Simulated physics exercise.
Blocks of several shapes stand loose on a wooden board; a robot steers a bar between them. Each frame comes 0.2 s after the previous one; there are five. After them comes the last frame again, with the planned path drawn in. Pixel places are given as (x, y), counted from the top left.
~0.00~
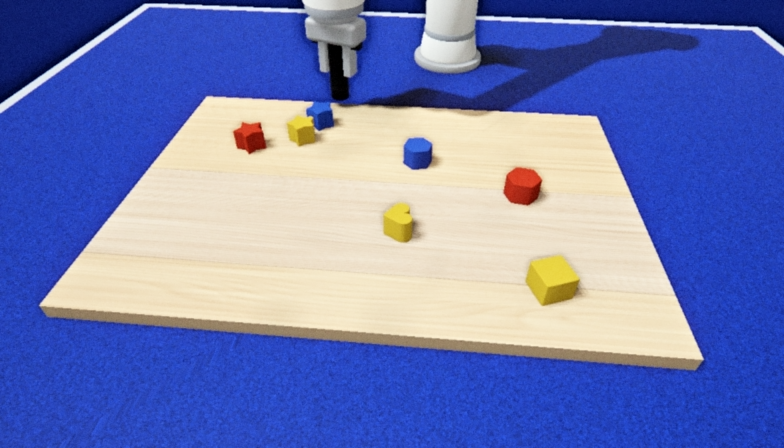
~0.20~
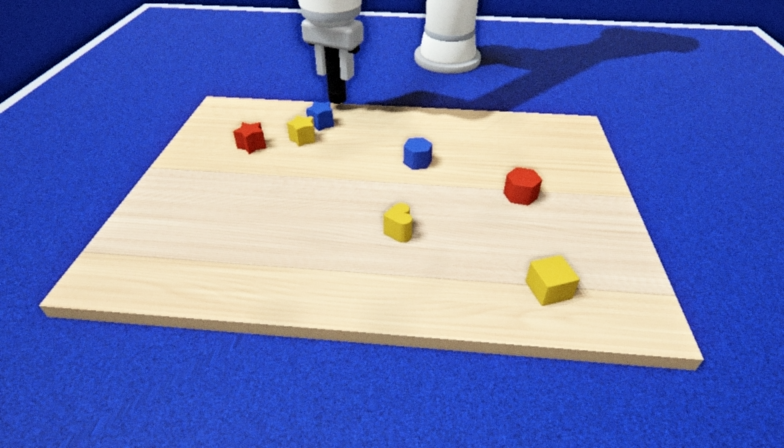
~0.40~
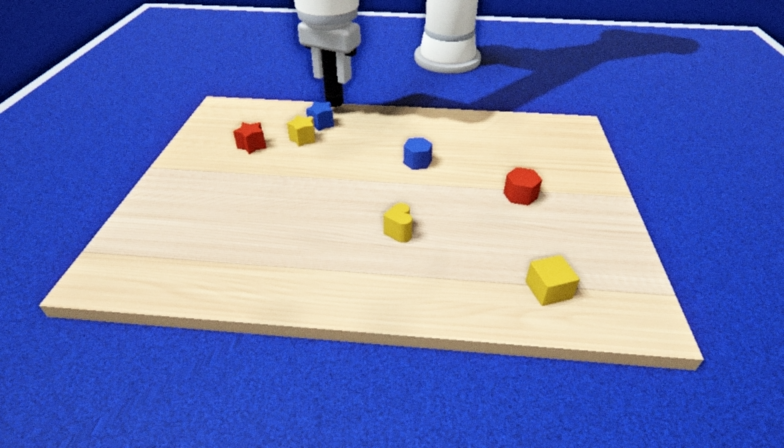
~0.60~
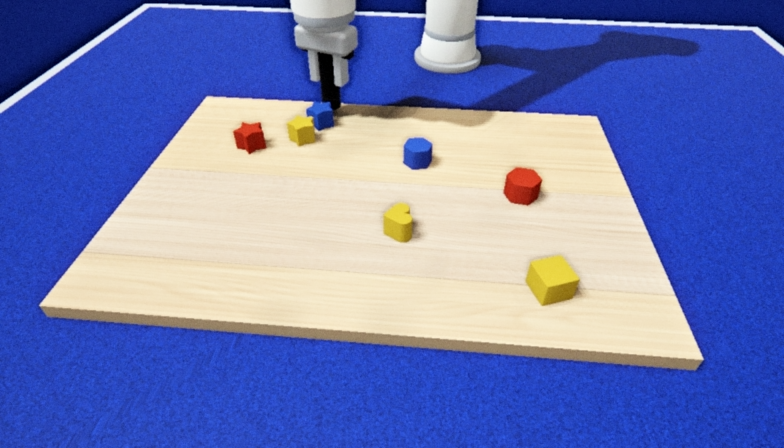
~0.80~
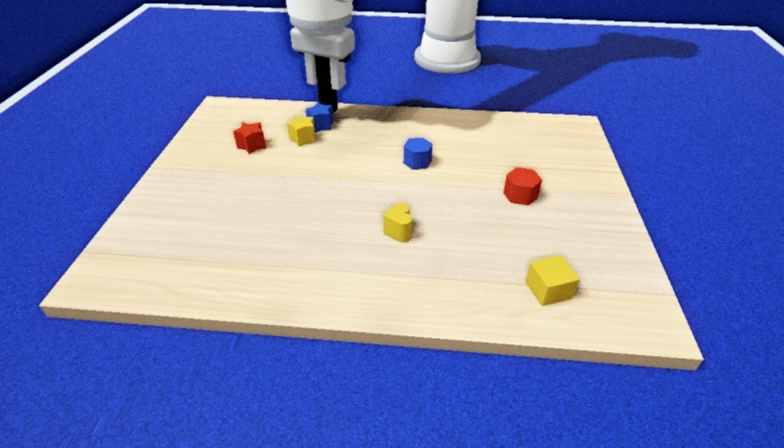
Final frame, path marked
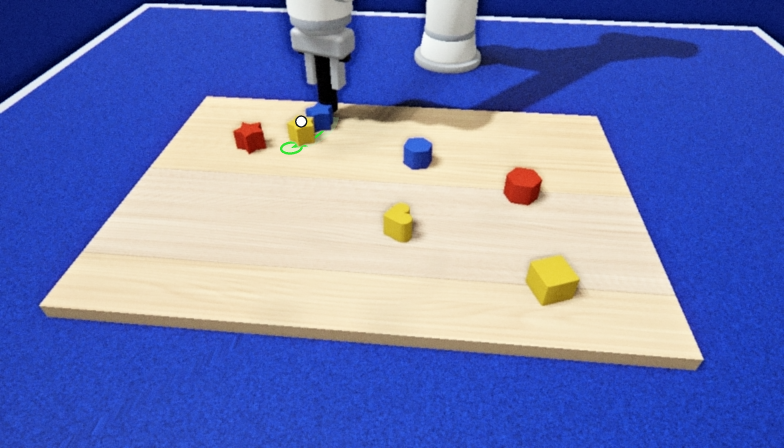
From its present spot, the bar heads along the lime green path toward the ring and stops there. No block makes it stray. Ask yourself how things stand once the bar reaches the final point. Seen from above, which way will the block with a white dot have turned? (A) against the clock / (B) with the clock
That would be B.
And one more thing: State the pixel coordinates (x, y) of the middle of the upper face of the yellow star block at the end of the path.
Its top centre lands on (259, 148).
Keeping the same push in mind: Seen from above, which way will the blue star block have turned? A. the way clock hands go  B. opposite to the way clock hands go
I'll go with B - opposite to the way clock hands go.
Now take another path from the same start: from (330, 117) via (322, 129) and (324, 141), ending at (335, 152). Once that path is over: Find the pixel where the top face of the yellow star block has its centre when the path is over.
The middle of its upper face will lie at (282, 136).
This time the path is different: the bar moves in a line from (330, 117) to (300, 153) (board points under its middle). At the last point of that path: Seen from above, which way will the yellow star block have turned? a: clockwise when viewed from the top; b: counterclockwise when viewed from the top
Correct choice: A.
Drawn move, from (330, 117) by way of (325, 129) and (312, 139) to (291, 148); the dot is on the yellow star block.
On the path given first. One third of the way, bar (324, 122); yellow star block (293, 129), turned 55° clockwise; blue star block (312, 121).
Two thirds of the way, bar (310, 132); yellow star block (275, 139), turned 70° clockwise; blue star block (298, 132).
At the end, bar (290, 140); red star block still; yellow star block (259, 148), turned 105° clockwise; blue star block (285, 141), turned 20° anticlockwise.
